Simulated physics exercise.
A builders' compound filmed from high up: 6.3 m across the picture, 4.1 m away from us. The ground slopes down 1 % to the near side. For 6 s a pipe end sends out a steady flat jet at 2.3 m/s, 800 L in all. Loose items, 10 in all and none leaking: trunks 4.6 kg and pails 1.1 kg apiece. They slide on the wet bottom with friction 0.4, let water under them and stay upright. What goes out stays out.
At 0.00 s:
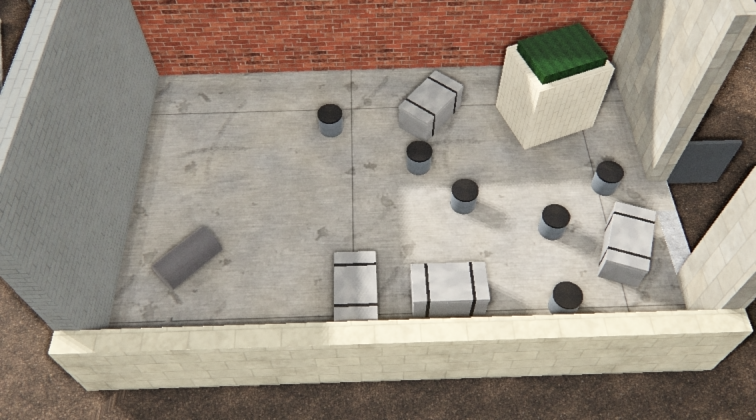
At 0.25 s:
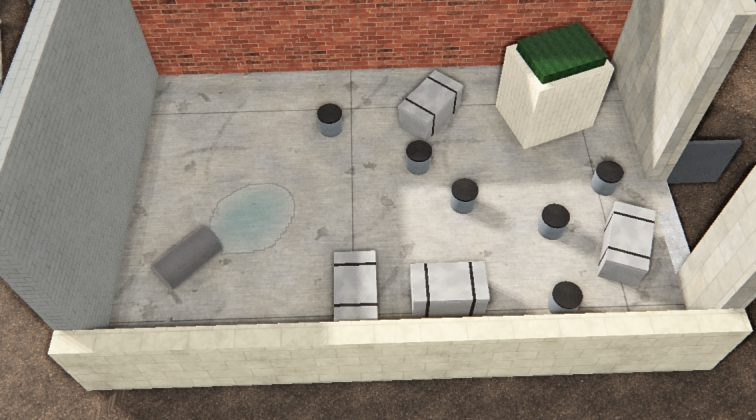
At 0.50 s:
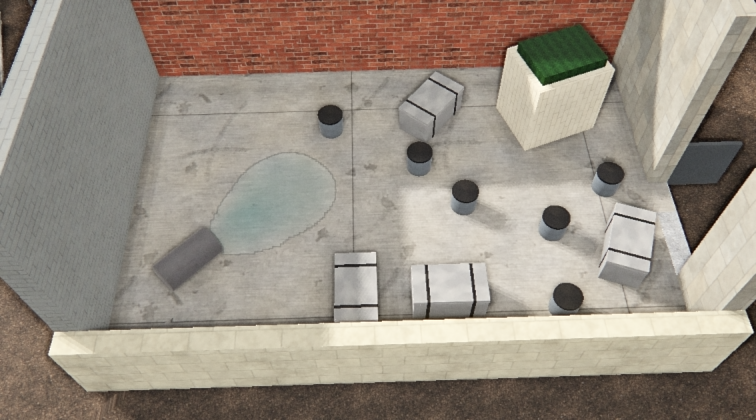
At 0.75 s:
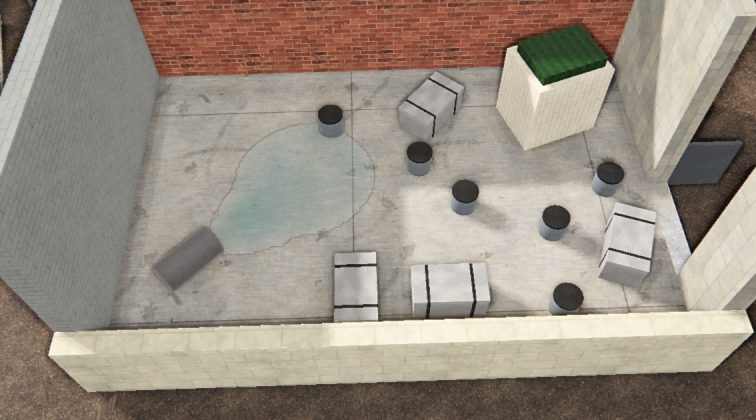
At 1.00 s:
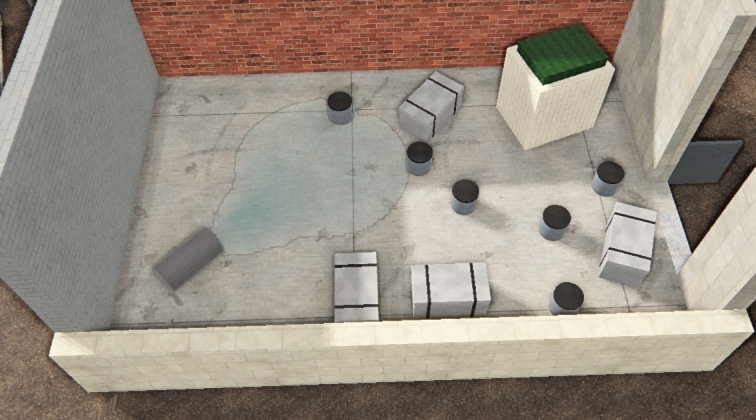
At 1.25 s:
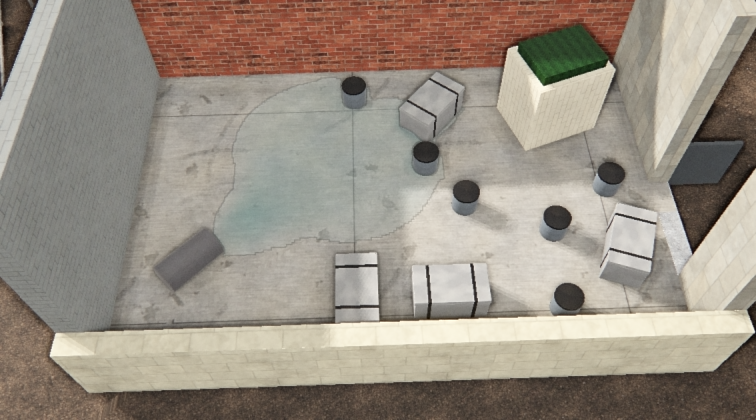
We see a walled concrete yard with strapped grey trunks and dark-topped pails as water spreads from a pipe end at lower left, widening across the ground, pushing one pail toward the brick wall and then slightly shifting another.
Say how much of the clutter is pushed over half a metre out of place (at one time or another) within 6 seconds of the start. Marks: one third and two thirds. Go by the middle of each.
Share: From one to two thirds.
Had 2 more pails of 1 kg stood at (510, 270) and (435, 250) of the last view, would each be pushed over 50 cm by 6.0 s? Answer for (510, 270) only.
It is under.
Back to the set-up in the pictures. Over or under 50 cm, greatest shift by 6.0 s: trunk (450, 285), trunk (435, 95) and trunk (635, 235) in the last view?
In that order: Under, past it, under.
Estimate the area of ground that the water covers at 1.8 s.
About 8.0 m2.
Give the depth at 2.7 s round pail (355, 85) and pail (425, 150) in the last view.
Roughly 7 and 3 cm.
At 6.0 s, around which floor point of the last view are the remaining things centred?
Around (518, 230).
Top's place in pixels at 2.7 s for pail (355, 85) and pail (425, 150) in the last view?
Around (450, 64) and (522, 142).
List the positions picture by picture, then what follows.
The first frame shows a pail at (330, 113), on the bottom; a pail at (419, 150) rests on the ground; water covers 0.0 m2; 0 of 10 have shifted.
The second frame shows a pail at (330, 113), on the bottom; a pail at (419, 150) rests on the ground; water covers 0.7 m2; 0 of 10 have shifted.
The third frame shows a pail at (330, 114), on the bottom; a pail at (420, 152) rests on the ground; water covers 1.4 m2; 0 of 10 have shifted.
The fourth frame shows a pail at (330, 114), on the bottom; a pail at (420, 152) rests on the ground; water covers 2.5 m2; 0 of 10 have shifted.
The fifth frame shows a pail at (340, 101) rests on the ground, 25 cm from its start; a pail at (420, 151), on the bottom; 3.9 m2 under water; 1 of 10 have shifted.
The sixth frame shows a pail at (354, 85) rests on the ground, 58 cm from its start; a pail at (426, 151), on the bottom, 7 cm from its start; water covers 5.3 m2; 2 of 10 have shifted.
After 1.8 s 2 of 10 are over 50 cm from their spots; 1 afloat.
After 2.7 s 3 of 10 are over 50 cm from their spots; 3 afloat.
After 4.2 s 4 of 10 are over 50 cm from their spots; 4 afloat.
After 6.0 s 6 of 10 are over 50 cm from their spots, and 6 have been at some point; 4 afloat.
